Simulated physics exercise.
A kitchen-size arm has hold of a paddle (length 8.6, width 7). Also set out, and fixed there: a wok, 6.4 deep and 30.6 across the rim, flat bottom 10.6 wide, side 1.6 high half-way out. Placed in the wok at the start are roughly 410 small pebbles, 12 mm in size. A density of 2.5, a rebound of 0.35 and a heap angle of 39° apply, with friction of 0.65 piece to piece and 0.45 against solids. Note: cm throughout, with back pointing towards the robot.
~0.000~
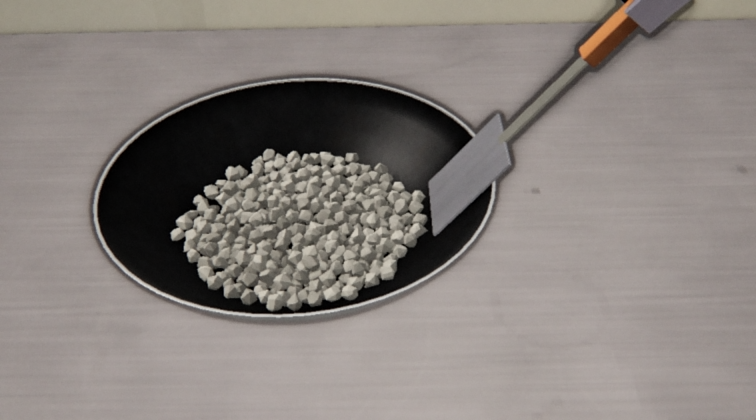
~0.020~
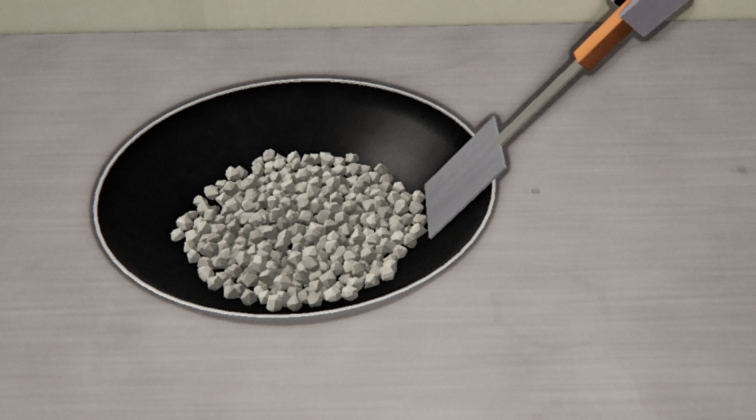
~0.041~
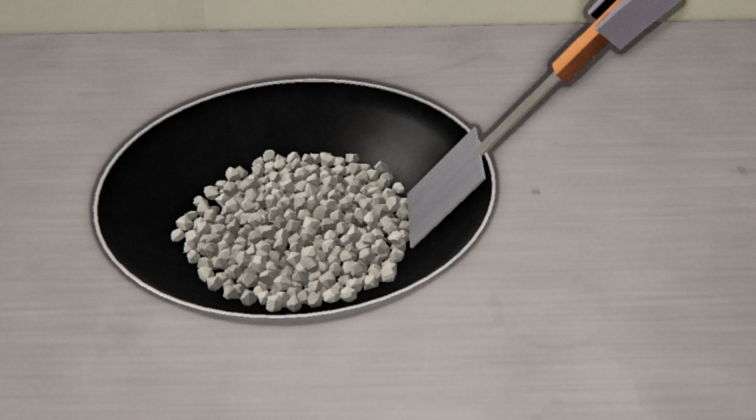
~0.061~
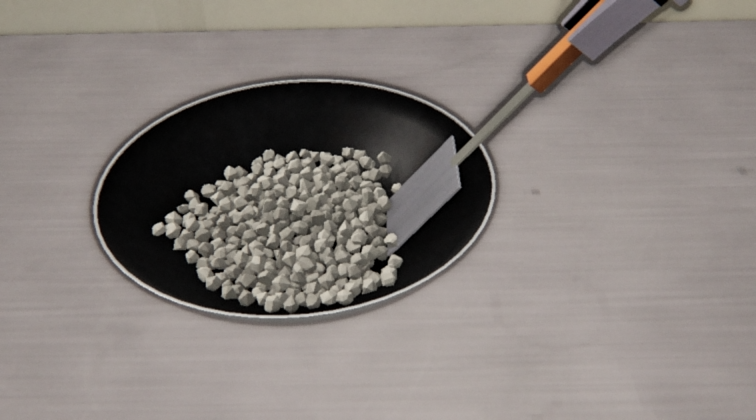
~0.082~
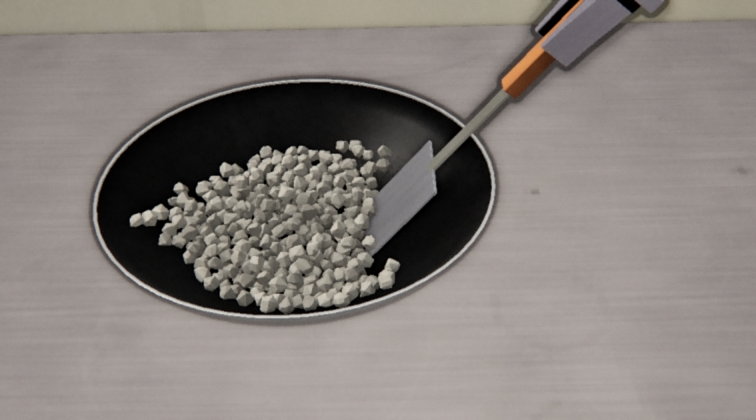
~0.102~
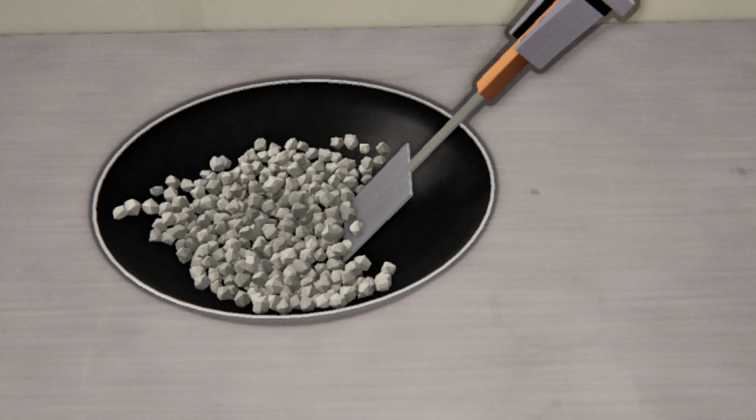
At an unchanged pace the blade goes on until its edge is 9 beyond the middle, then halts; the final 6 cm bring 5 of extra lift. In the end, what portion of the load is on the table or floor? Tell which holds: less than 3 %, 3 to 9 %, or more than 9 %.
What holds is more than 9 %.
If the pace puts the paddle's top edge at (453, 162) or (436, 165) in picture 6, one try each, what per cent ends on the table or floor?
That comes to about 0 and about 5 percent, in that order.
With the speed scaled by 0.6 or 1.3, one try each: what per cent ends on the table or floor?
Some 5 and 20 per cent.
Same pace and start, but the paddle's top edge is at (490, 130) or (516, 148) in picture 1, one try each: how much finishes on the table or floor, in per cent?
Close to 10 and 15 percent respectively.
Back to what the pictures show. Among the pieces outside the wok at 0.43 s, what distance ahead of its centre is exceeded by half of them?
About 24 cm.
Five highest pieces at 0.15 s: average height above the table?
Height: Approx. 6 cm.
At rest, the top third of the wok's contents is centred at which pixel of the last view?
Pixel position: Approx. (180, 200).
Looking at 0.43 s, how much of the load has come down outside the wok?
It works out to about 5 in a hundred.
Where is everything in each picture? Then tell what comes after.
Paddle top edge at (504, 138), sloping 51°; upper third of the load around (304, 215), from x 175 to 420, top at y 155; 407 in the wok, in the first frame.
Paddle top edge at (500, 141), sloping 51°; upper third of the load around (304, 216), from x 175 to 420, top at y 155, in the second frame.
Paddle top edge at (480, 151), sloping 51°; upper third of the load around (304, 216), from x 175 to 405, top at y 155, in the third frame.
Paddle top edge at (456, 160), sloping 51°; upper third of the load around (295, 212), from x 160 to 400, top at y 155, in the fourth frame.
Paddle top edge at (433, 166), sloping 51°; upper third of the load around (281, 206), from x 135 to 395, top at y 145, in the fifth frame.
Paddle top edge at (410, 168), sloping 51°; upper third of the load around (268, 203), from x 120 to 395, top at y 140; 407 in the wok, in the sixth frame.
By 0.15 s, sloping 51°, highest piece 8 above the table; 407 in the wok.
By 0.20 s, sloping 51°, highest piece 7 above the table; 407 in the wok.
By 0.43 s, sloping 51°, highest piece 11 above the table; 355 in the wok, 17 on the table or floor, 35 on the blade or in flight.
By 1.48 s, sloping 51°, highest piece 7 above the table; 355 in the wok, 52 on the table or floor.
Final count, 355 in the wok, 52 on the table or floor. That is 13 % on the table or floor.
